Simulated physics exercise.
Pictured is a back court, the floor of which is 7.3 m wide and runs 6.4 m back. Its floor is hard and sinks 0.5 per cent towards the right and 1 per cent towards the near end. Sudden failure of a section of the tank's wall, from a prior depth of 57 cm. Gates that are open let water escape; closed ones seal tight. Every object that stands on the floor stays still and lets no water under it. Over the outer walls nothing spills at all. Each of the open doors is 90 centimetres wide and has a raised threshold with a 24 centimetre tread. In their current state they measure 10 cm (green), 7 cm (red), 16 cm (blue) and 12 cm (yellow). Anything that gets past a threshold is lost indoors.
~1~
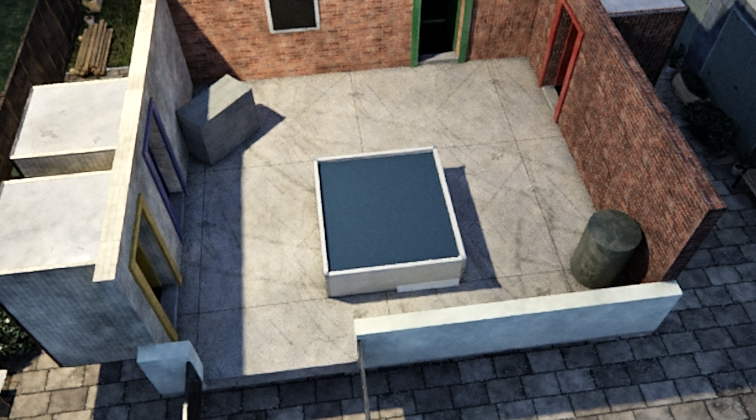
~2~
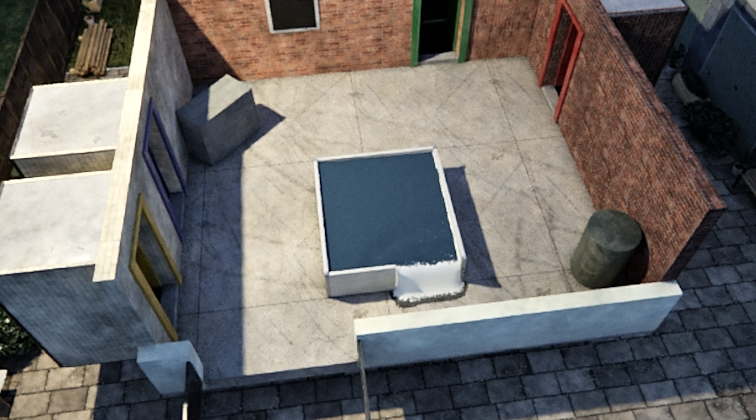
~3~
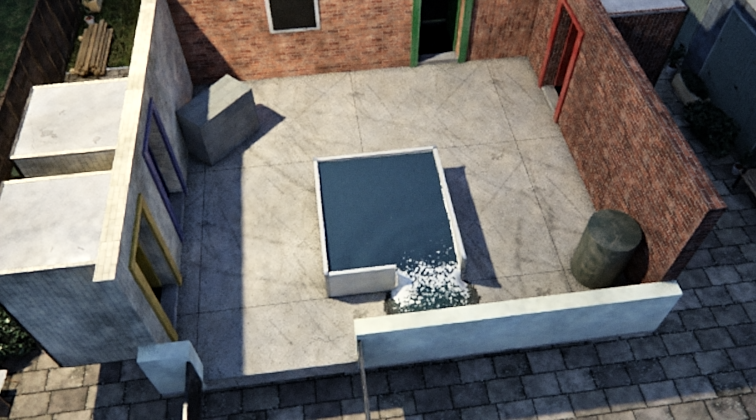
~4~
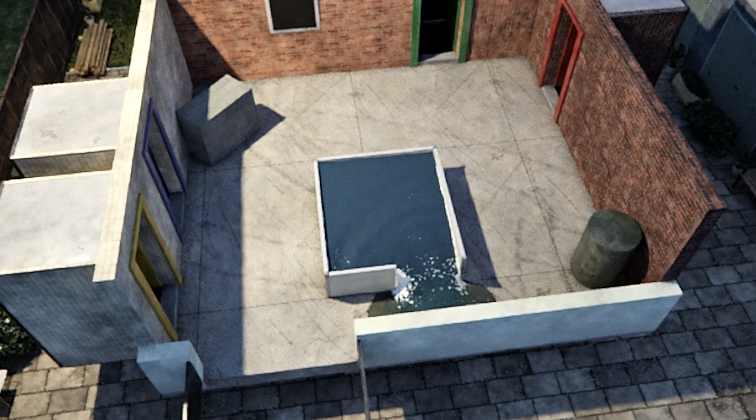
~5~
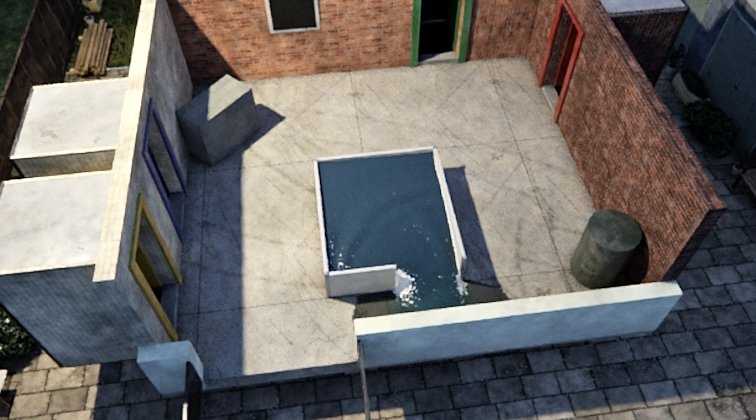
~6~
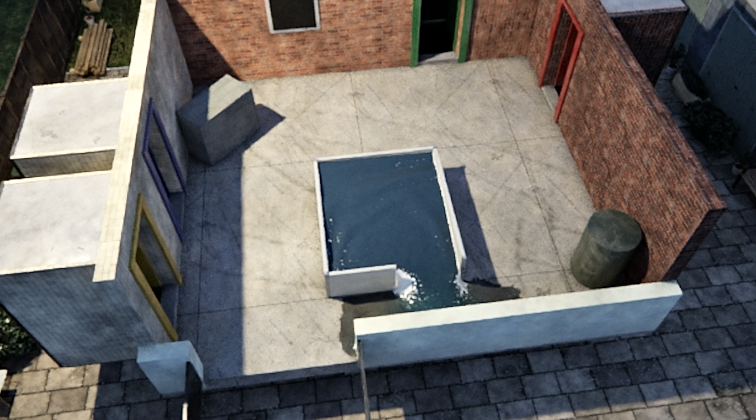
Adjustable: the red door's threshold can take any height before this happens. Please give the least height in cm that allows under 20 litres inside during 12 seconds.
It would have to be roughly 5.5 cm high.
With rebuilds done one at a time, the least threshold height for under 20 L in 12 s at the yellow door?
The yellow one would have to be about 14.0 cm high.
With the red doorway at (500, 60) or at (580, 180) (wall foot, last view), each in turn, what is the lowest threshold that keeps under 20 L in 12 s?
About 9.0 and 6.5 cm.
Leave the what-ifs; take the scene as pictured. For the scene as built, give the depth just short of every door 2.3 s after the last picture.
Door by door in centimetres - green 0, red 0, blue 1, yellow 19.
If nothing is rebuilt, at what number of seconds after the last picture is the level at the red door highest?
Peak: Close to 9.0 s.
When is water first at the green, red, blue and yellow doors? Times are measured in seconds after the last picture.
Arrives: Green 4.5 s / red 2.8 s / blue 2.4 s / yellow 1.6 s.
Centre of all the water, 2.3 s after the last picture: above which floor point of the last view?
The centre of all the water is around (414, 257).
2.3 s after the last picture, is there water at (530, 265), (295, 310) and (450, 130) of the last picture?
In order: Soaked, soaked, untouched.
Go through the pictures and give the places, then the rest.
The tank at (385, 209) is whole and still, 57 cm deep; the red door at (559, 64) is dry, in the first picture.
The gap is at (427, 275), the front 0.3 m out at (401, 302); the back of the tank holds 57 cm, in the second picture.
Water pours out at (427, 276) and has run 0.8 m, to a hidden place; about 10 cm deep outside, 57 cm at the back, in the third picture.
Water pours out at (427, 277) and has run 1.0 m, to a hidden place; about 10 cm deep outside, 57 cm at the back, in the fourth picture.
Water pours out at (427, 277) and has run 1.1 m, to a hidden place; about 11 cm deep outside, 57 cm at the back, in the fifth picture.
The gap is at (427, 277), the front 1.3 m out at a hidden place; the back of the tank holds 56 cm; 4.7 m in a straight line remain to the red door at (559, 64), in the sixth picture.
Then, 0.7 s after the last picture water covers 10 % of the floor, deepest (48 cm) near (446, 335); it has not reached the red door.
Then, 2.3 s after the last picture water covers 35 % of the floor, deepest (44 cm) near (622, 282); it has not reached the red door.
Then, 11.3 s after the last picture water covers 100 % of the floor, deepest (13 cm) near (624, 313); 8 cm at the red door, 10 litres in over its 7 cm threshold.
At the red door as built, the water peaked near 10 cm, 8.9 s after the last picture.
Run again over the same 12 s with other heights there, 33 litres in over 4.5 cm, 13 litres over 6.5 cm. The limit of 20 litres is kept from about 5.5 cm up.
